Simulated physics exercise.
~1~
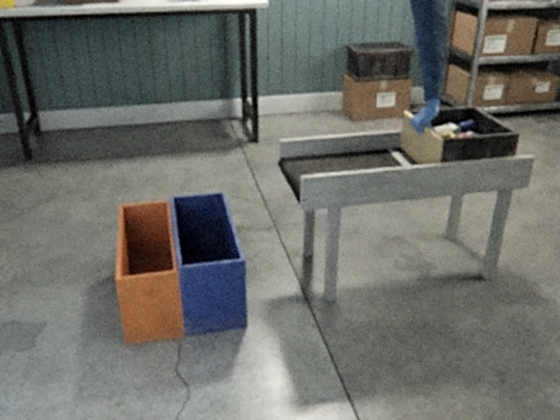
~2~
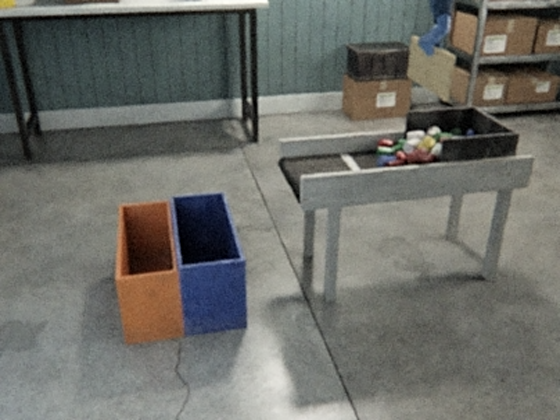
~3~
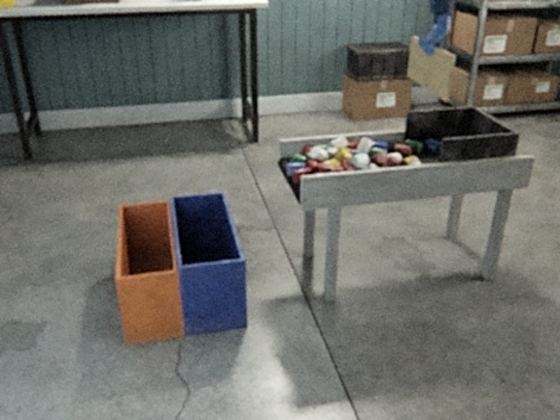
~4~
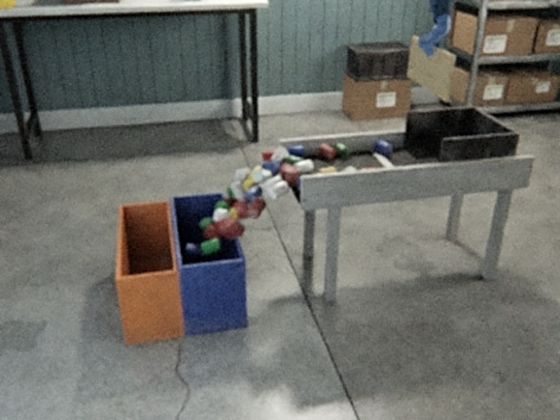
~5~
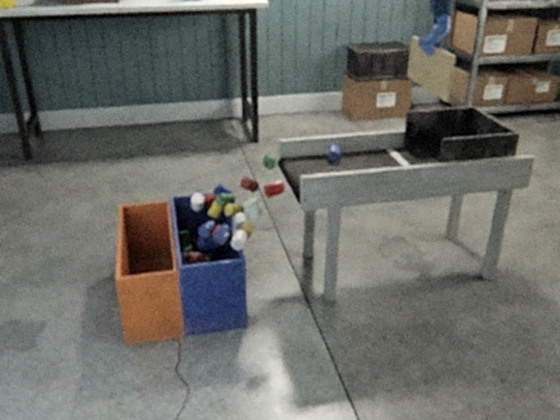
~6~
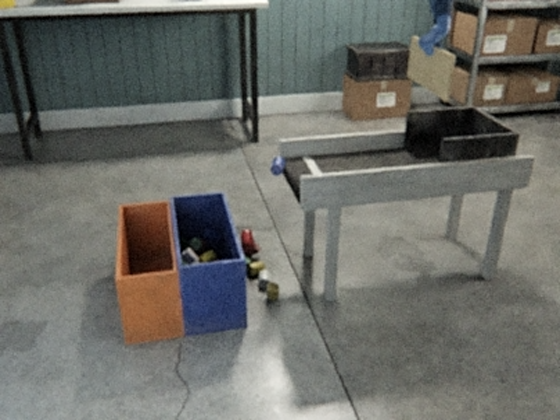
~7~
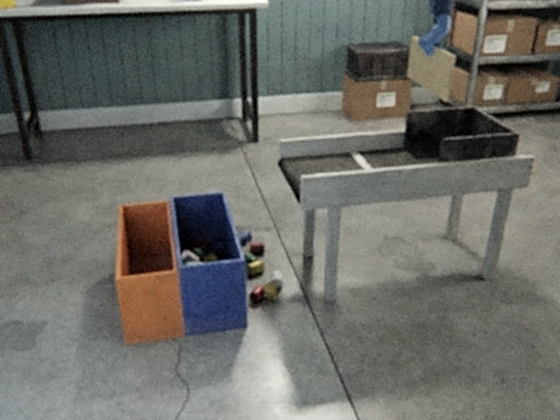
Colourful small jars riding a conveyor left from a black pen, tumbling mostly into a blue bin, some landing on the floor.
